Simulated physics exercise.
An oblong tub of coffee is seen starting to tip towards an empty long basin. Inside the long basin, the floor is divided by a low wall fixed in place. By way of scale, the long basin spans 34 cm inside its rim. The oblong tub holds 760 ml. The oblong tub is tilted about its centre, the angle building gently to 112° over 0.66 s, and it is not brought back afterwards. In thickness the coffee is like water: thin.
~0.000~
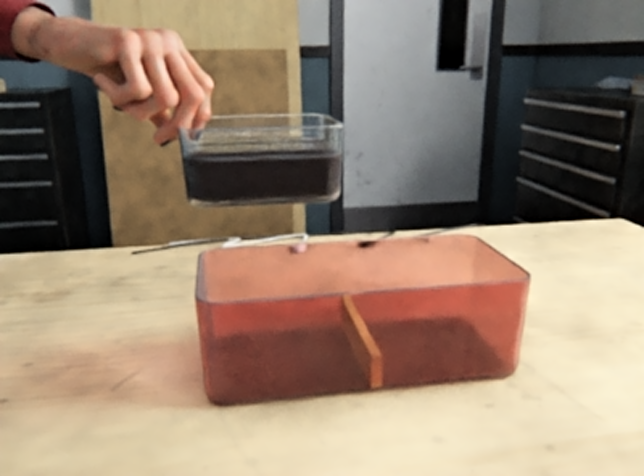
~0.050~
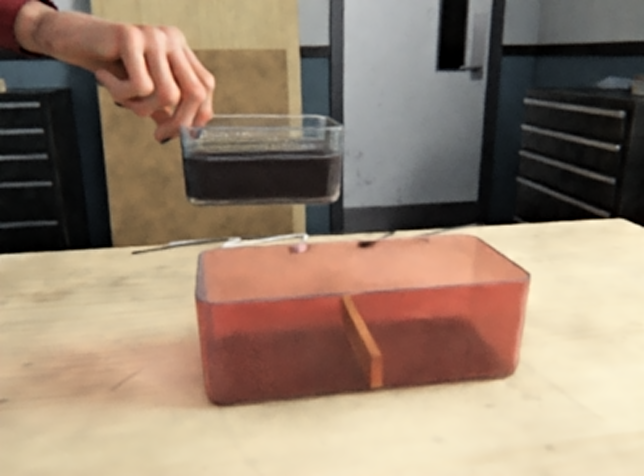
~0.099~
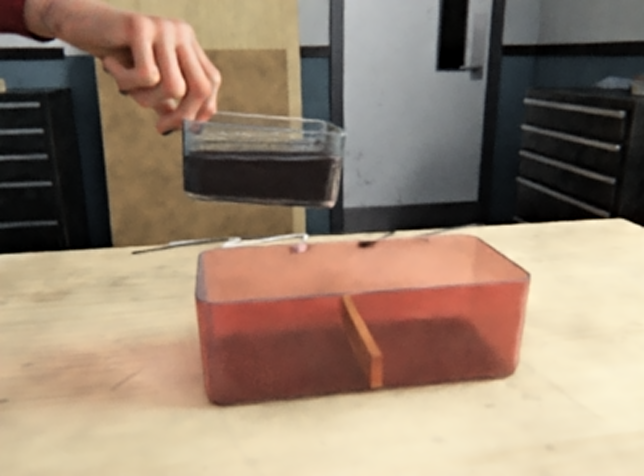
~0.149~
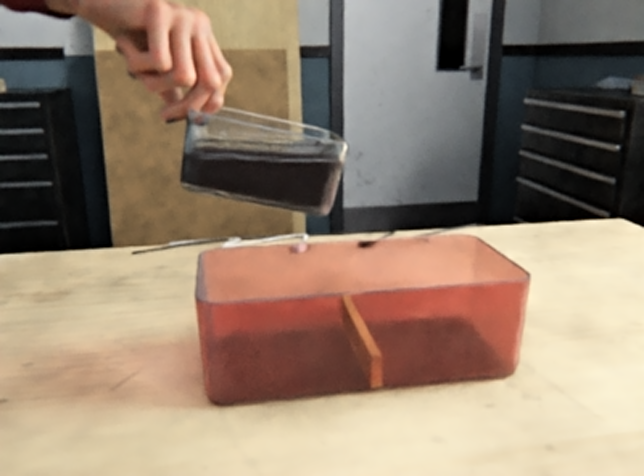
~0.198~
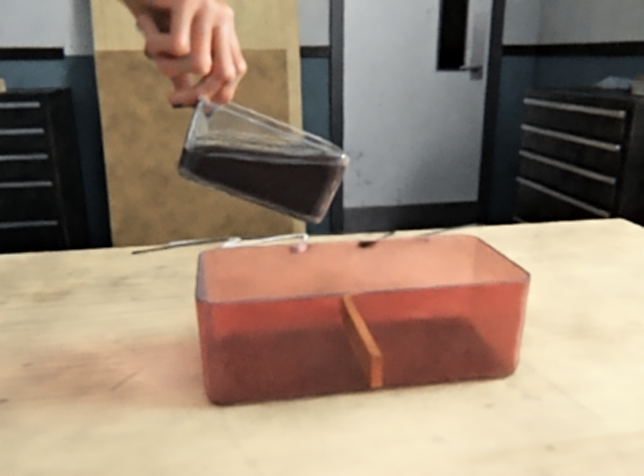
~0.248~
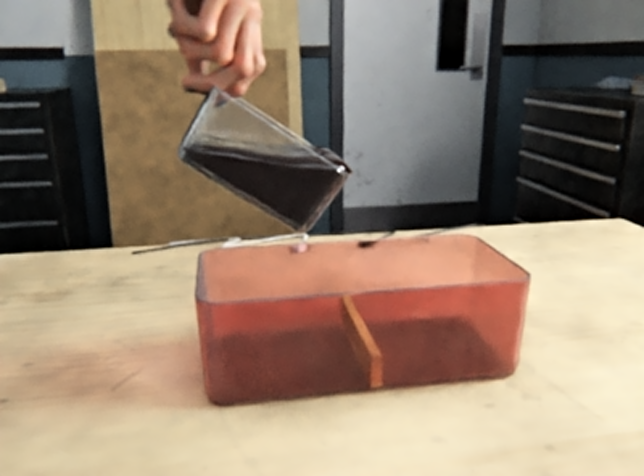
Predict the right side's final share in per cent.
The right side finishes with roughly 57 per cent.
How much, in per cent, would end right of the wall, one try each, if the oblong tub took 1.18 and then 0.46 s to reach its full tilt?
It comes to 65 per cent, and then 50 per cent.
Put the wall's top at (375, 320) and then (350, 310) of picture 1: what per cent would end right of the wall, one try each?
45 then 70 %.
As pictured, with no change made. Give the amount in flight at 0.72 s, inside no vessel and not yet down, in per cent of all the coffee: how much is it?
Estimate: Around 7 per cent.
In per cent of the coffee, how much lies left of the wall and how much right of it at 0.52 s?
Left: Around 7. Right: Around 46.
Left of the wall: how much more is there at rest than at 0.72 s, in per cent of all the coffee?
Roughly 9 percent.
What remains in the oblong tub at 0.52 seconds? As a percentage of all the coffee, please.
At that time about 14 in a hundred parts are still held.
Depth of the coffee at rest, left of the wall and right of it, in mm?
I'd say close to 12 mm on the left, close to 18 mm on the right.
Then, 0.52 s in, the tilt is 100° and 15 per cent is still to pour, 7 is left of the wall and 46 right of it.
Then, 0.72 s in, the tilt is 112° and 2 per cent is still to pour, 33 is left of the wall and 58 right of it.
Then, 0.93 s in, the tilt is 112° and 0 per cent is still to pour, 40 is left of the wall and 58 right of it.
Then, 1.16 s in, the tilt is 112° and 0 per cent is still to pour, 41 is left of the wall and 57 right of it.
Finally, 41 per cent lies left of the wall, 57 right of it and 1 outside.
